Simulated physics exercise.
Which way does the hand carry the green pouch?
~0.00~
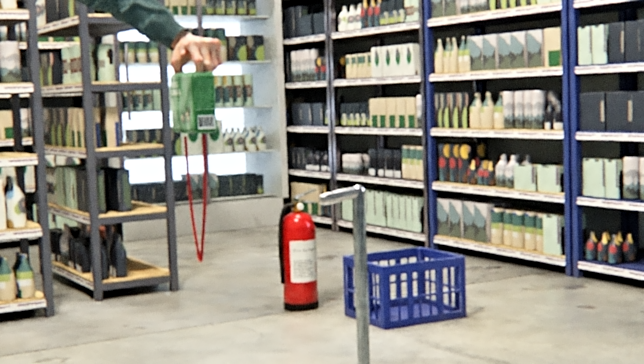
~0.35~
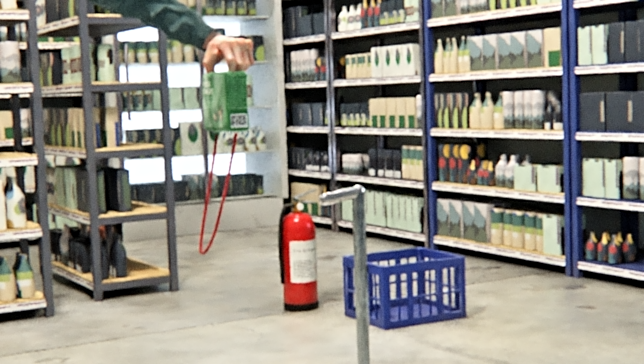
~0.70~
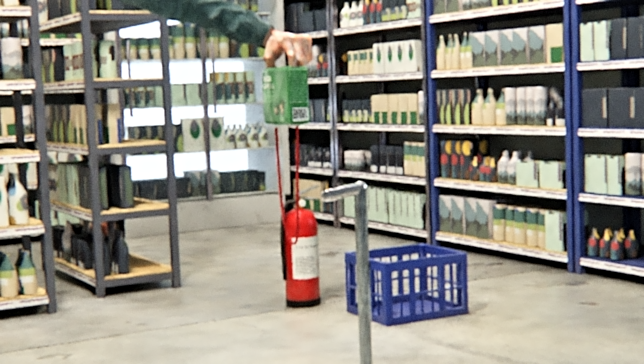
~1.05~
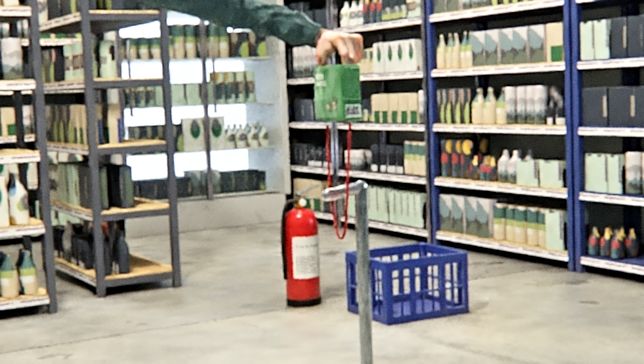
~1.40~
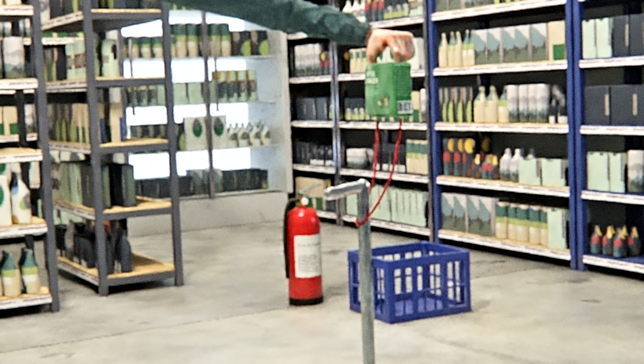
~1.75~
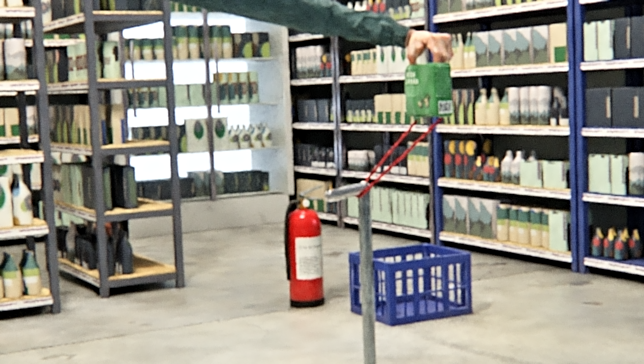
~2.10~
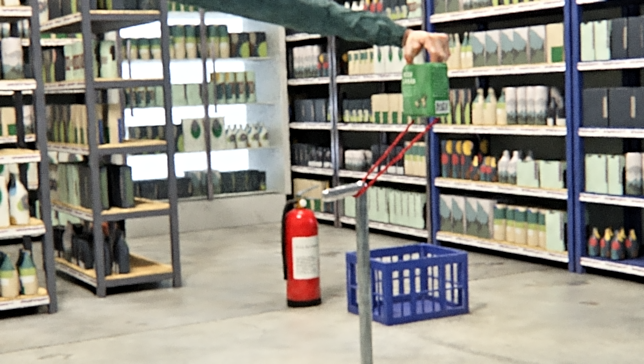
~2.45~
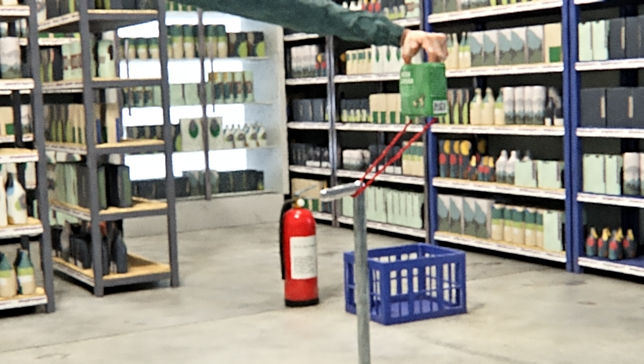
The hand carries the green pouch to the right, over the post and past it.
